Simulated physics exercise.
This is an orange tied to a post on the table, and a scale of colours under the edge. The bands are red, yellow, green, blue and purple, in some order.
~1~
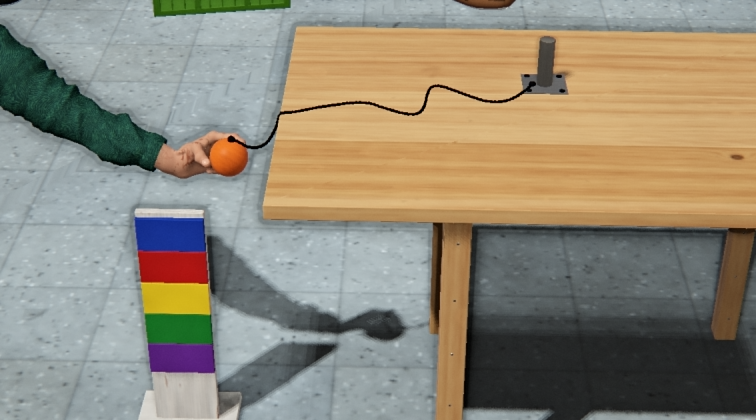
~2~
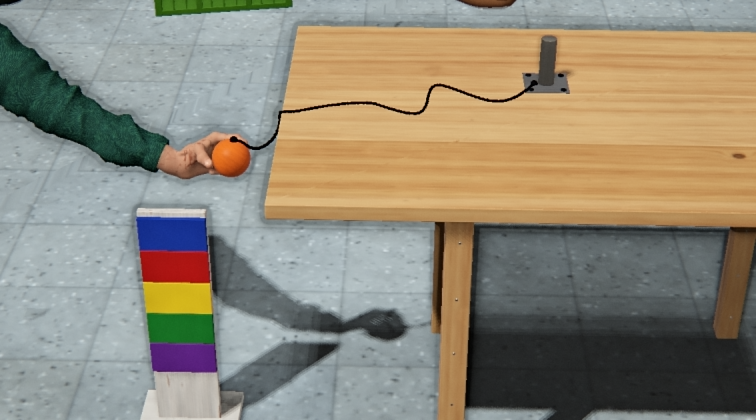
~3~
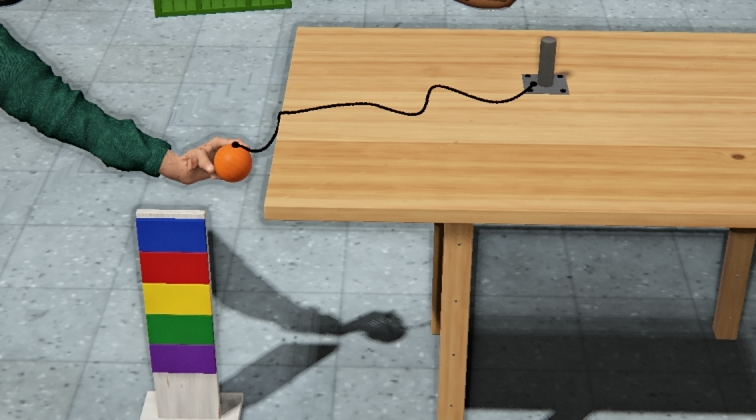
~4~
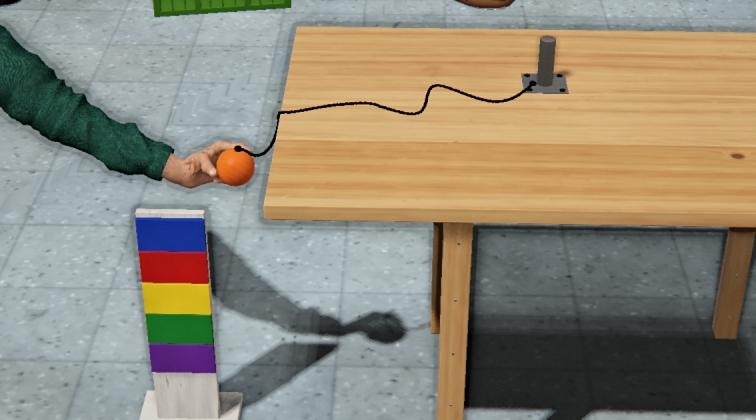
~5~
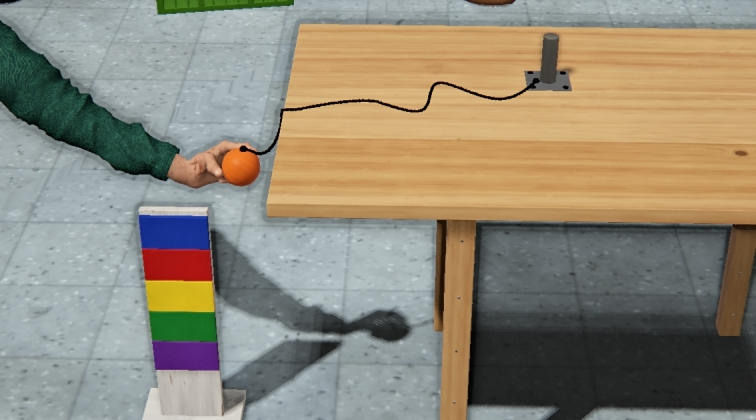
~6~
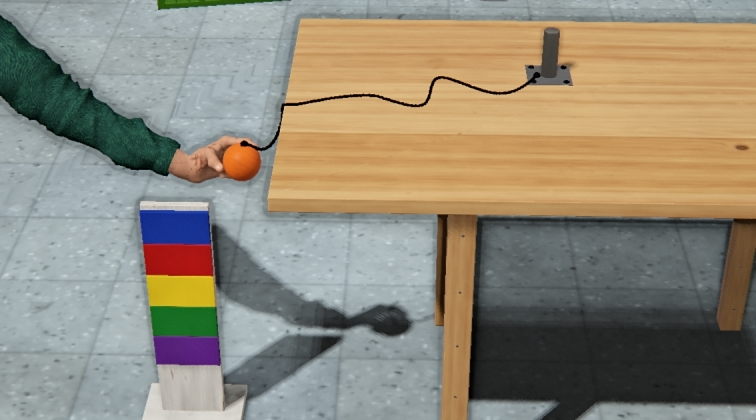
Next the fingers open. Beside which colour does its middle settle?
Its middle rests at the red band.
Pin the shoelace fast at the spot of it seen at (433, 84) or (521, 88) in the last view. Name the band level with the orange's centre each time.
Try by try: Blue; red.
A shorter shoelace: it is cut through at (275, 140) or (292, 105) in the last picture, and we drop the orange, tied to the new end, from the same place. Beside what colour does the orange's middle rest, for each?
One after the other, blue; higher than all five.
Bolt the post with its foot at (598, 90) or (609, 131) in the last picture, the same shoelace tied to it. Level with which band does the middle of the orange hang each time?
It would be blue; blue.
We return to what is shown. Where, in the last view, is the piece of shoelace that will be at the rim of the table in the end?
The one at (360, 96).
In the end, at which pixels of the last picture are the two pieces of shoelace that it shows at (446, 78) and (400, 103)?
At (419, 87), then (326, 96).
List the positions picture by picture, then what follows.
The first frame shows orange (229, 157); blue (170, 236); red (173, 269); yellow (176, 299); green (179, 330); purple (181, 359).
The second frame shows orange (231, 158); shoelace through (517, 96) (454, 89) (424, 109) (364, 103) (289, 112).
The third frame shows orange (233, 163).
The fourth frame shows orange (236, 167); shoelace through (516, 96) (453, 89) (422, 110) (362, 103) (288, 113).
The fifth frame shows orange (241, 167).
The sixth frame shows orange (242, 162); shoelace through (520, 88) (456, 81) (426, 102) (366, 96) (292, 105).
Early on, orange near (250, 259); level with red.
Midway, orange near (323, 242); level with red.
Near the end, orange near (281, 254); level with red.
Finally, orange near (285, 253); level with red. The red one.
